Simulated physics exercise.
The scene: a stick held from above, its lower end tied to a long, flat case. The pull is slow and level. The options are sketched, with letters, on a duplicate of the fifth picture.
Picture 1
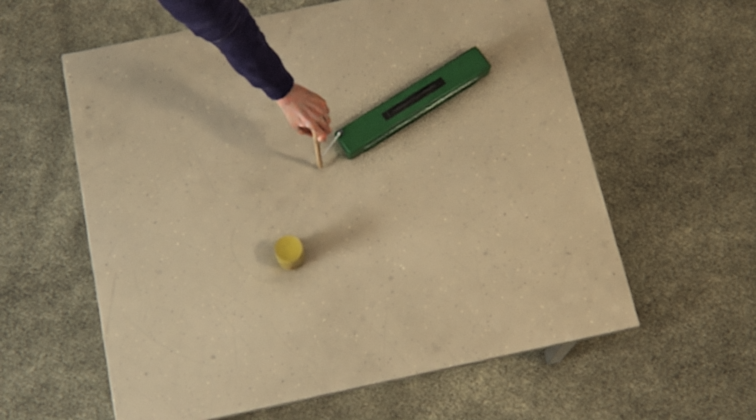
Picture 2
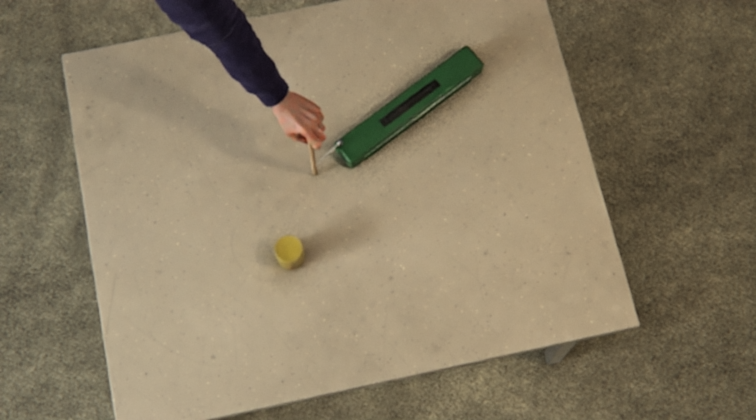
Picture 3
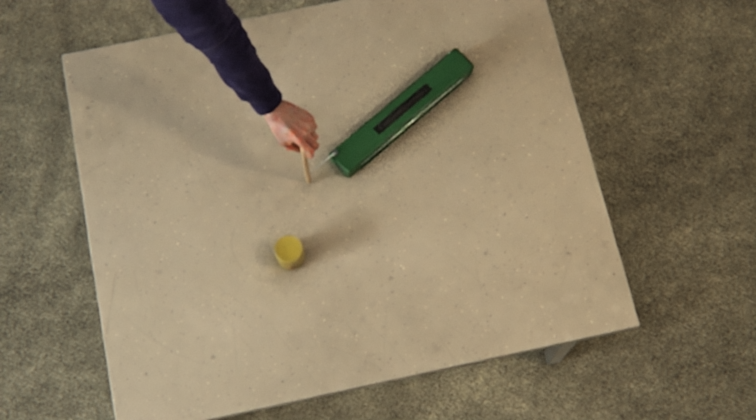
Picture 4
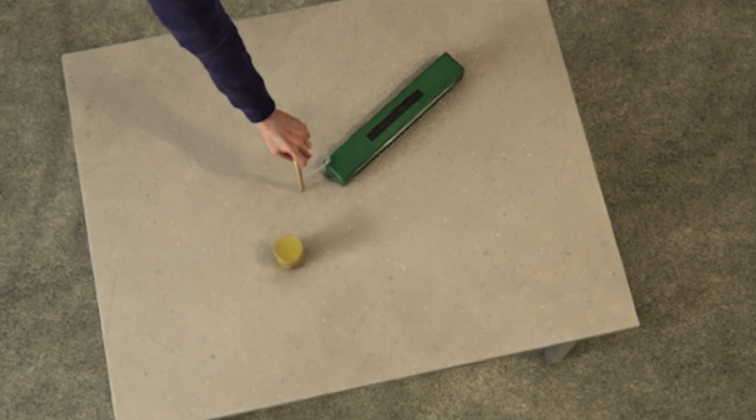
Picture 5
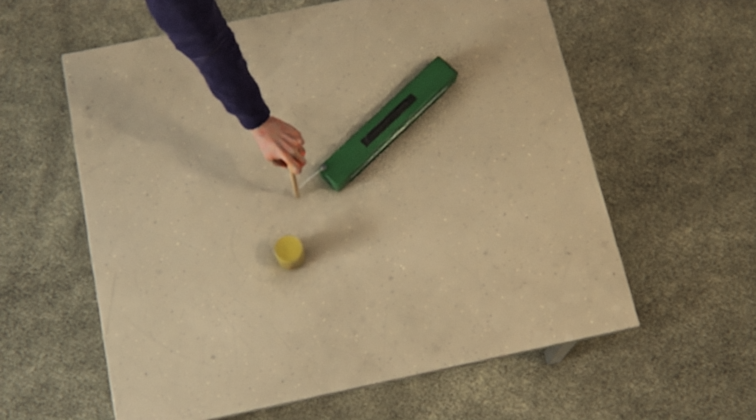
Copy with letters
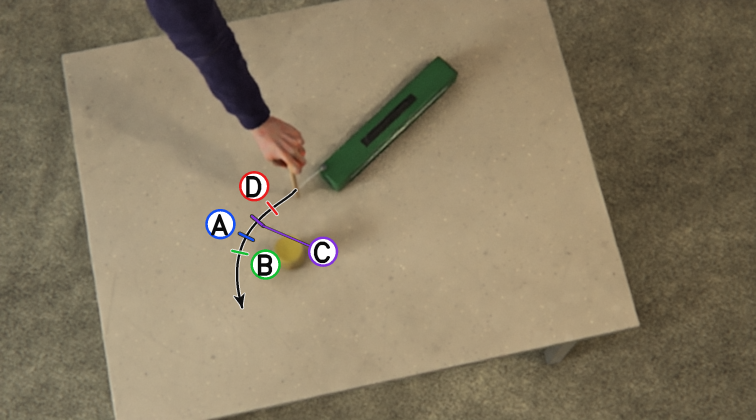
A green case slides slowly down and left across the table, pulled by a hand-held stick.
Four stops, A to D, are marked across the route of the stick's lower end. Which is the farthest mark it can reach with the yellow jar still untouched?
The farthest safe stop is A.
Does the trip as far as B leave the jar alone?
No.
On the copy, A at (246, 237); B at (240, 253); C at (258, 221); D at (272, 208); the route from (296, 190) via (245, 239) to (242, 308).
On A. First, foot of the stick (278, 205), middle of the case (371, 134).
Then, foot of the stick (259, 220), middle of the case (353, 148).
Finally, foot of the stick (246, 237), middle of the case (338, 161); nothing has been touched.
By contrast, B is too far, the jar has been hit; C is safe but short; D is safe but short.
